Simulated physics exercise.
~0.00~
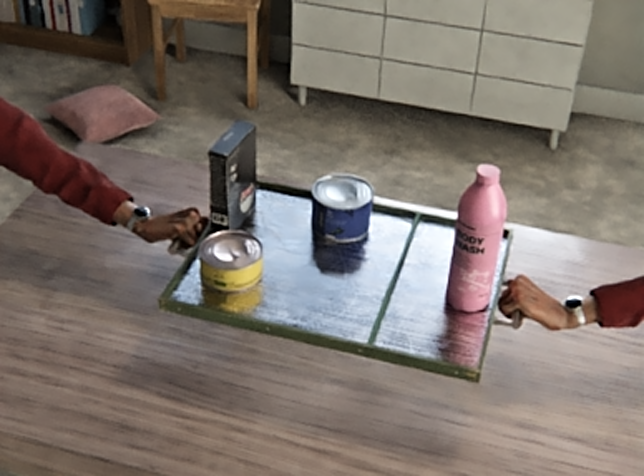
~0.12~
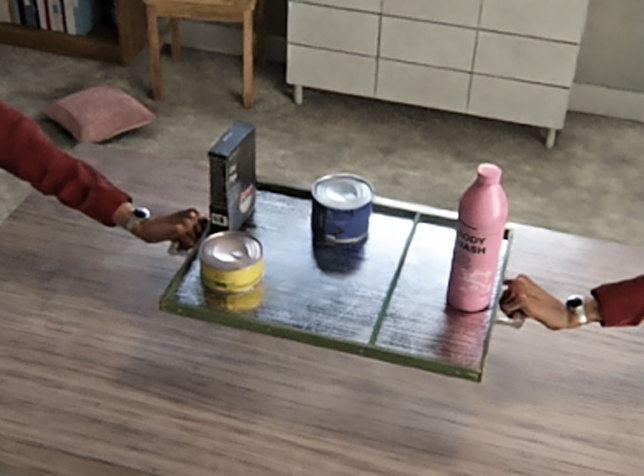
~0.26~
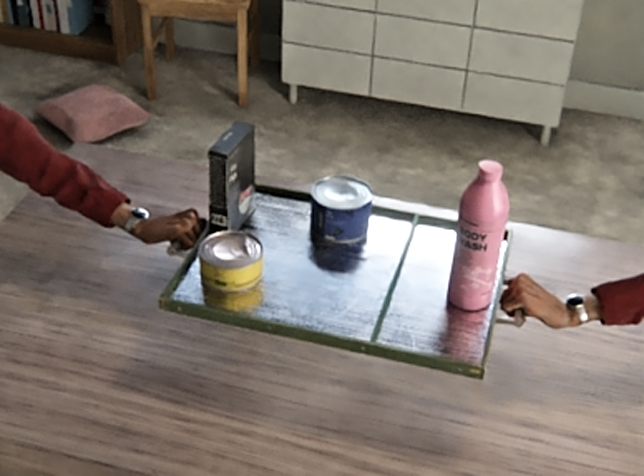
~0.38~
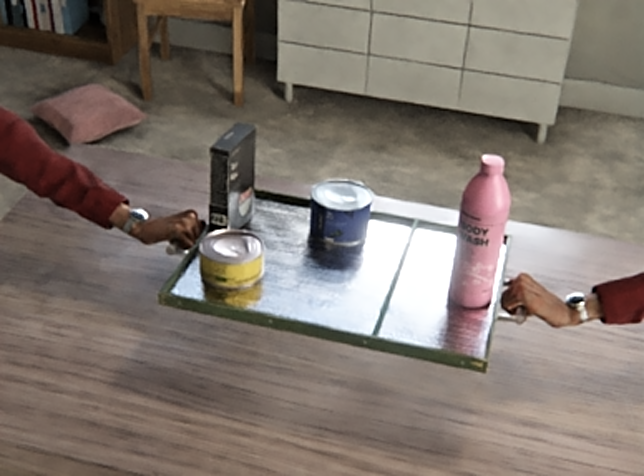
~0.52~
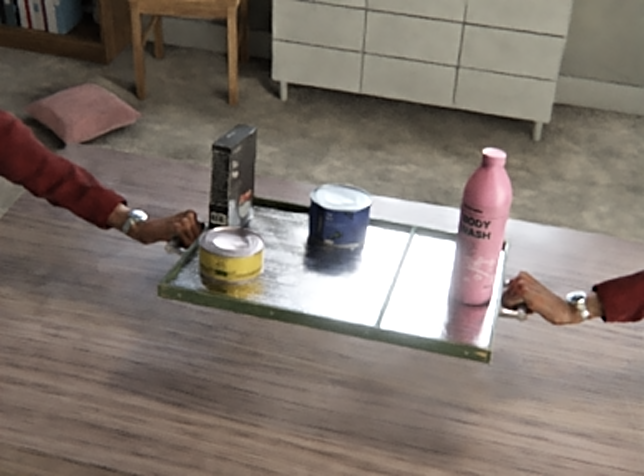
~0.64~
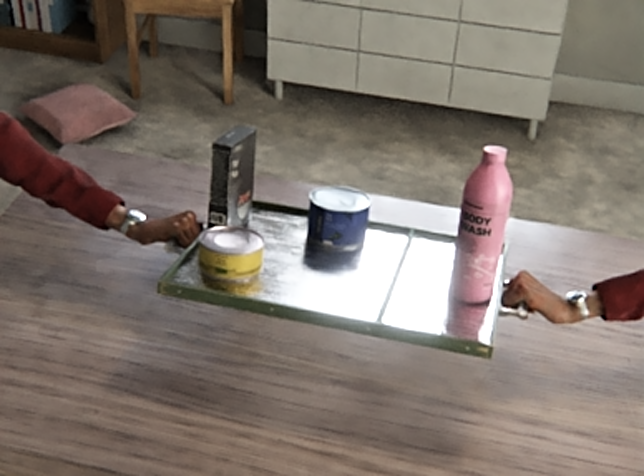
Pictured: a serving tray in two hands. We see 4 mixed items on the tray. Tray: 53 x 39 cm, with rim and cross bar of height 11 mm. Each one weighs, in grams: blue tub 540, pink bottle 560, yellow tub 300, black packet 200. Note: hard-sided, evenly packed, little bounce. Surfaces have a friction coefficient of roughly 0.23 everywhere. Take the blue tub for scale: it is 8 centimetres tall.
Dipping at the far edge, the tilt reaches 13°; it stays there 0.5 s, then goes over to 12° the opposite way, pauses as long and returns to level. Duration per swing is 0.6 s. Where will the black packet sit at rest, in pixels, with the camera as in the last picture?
It will sit at about (231, 178).
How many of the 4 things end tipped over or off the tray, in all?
Total: 0.
After 1.34 s, tray tilted 10°, far edge down; black packet moved 2 cm near (236, 178); pink bottle moved 3 cm.
After 1.54 s, tray tilted 3°, near edge down; black packet moved 3 cm near (233, 173); pink bottle moved 4 cm.
After 2.54 s, tray tilted 8°, near edge down; pink bottle moved 3 cm.
In the end (3.4 s), all 4 under 5 cm from the start. In the last view, black packet near (231, 178).
